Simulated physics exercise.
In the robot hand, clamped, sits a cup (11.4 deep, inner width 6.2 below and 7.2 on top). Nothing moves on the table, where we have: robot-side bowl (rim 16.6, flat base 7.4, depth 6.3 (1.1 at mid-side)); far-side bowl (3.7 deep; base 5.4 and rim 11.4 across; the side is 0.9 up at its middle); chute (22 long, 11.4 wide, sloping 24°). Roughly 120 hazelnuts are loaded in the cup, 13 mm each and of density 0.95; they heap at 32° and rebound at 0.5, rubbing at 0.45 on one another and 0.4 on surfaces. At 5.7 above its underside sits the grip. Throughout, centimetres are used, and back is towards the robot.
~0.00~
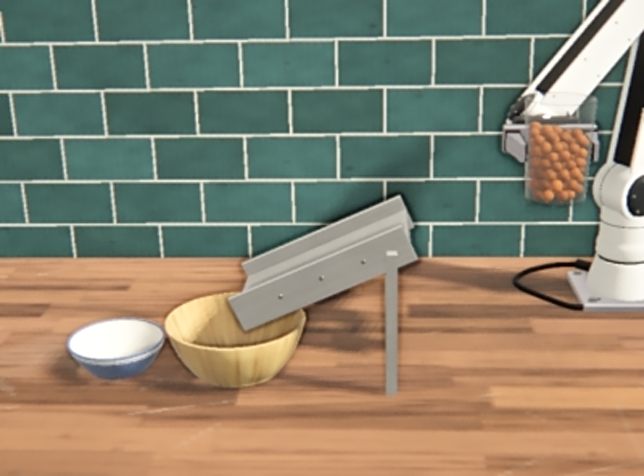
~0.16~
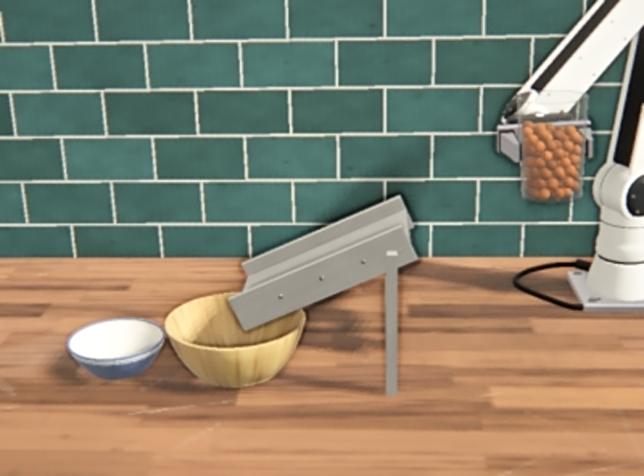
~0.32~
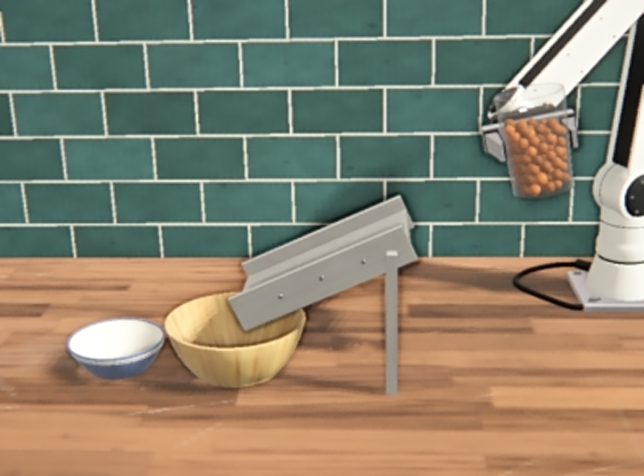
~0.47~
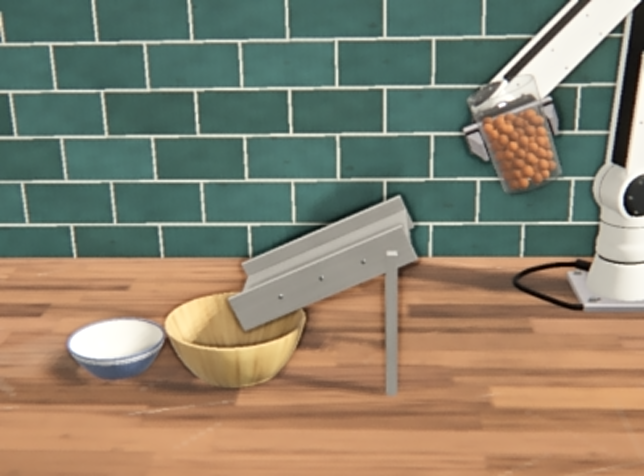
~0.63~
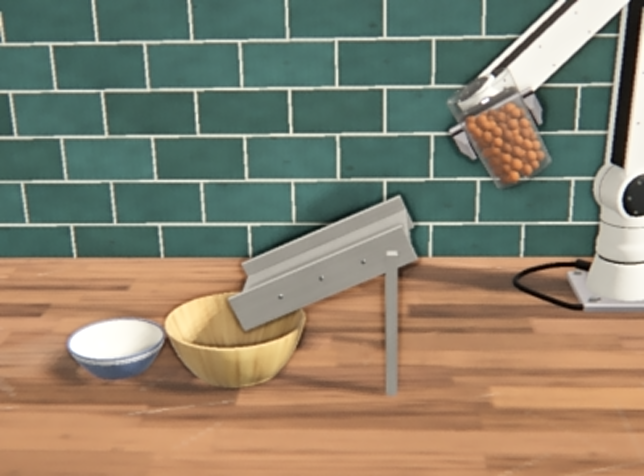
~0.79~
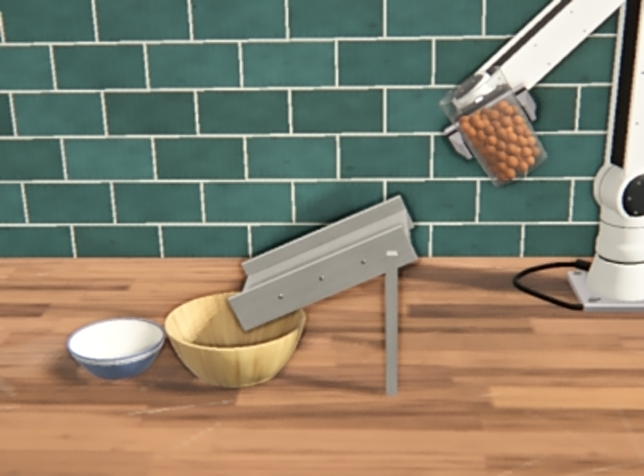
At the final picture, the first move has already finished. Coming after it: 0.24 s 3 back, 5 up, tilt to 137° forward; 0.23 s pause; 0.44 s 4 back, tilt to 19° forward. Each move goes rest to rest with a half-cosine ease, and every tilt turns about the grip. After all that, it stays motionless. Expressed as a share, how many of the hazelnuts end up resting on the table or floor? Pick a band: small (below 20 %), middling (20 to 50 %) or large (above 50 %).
Large, above 50 %.
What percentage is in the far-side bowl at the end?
The share is close to 0 per cent.
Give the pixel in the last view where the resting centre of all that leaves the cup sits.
Estimated centre at around (370, 362).
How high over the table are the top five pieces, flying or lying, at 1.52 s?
Height: Around 4 cm.
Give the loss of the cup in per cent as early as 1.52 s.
Roughly 100 percent by that moment.
After 1.15 s, tilted 137° forward, highest piece 36 above the table; 88 in the cup, 1 on the table or floor, 30 on the chute or in flight.
After 1.52 s, tilted 62° forward, highest piece 6 above the table; 117 on the table or floor, 2 on the chute or in flight.
After 1.90 s, tilted 19° forward, highest piece 1 above the table; 119 on the table or floor.
After 2.95 s, tilted 19° forward, highest piece 1 above the table; 119 on the table or floor.
In the end, 119 on the table or floor. That is 100 % on the table or floor.
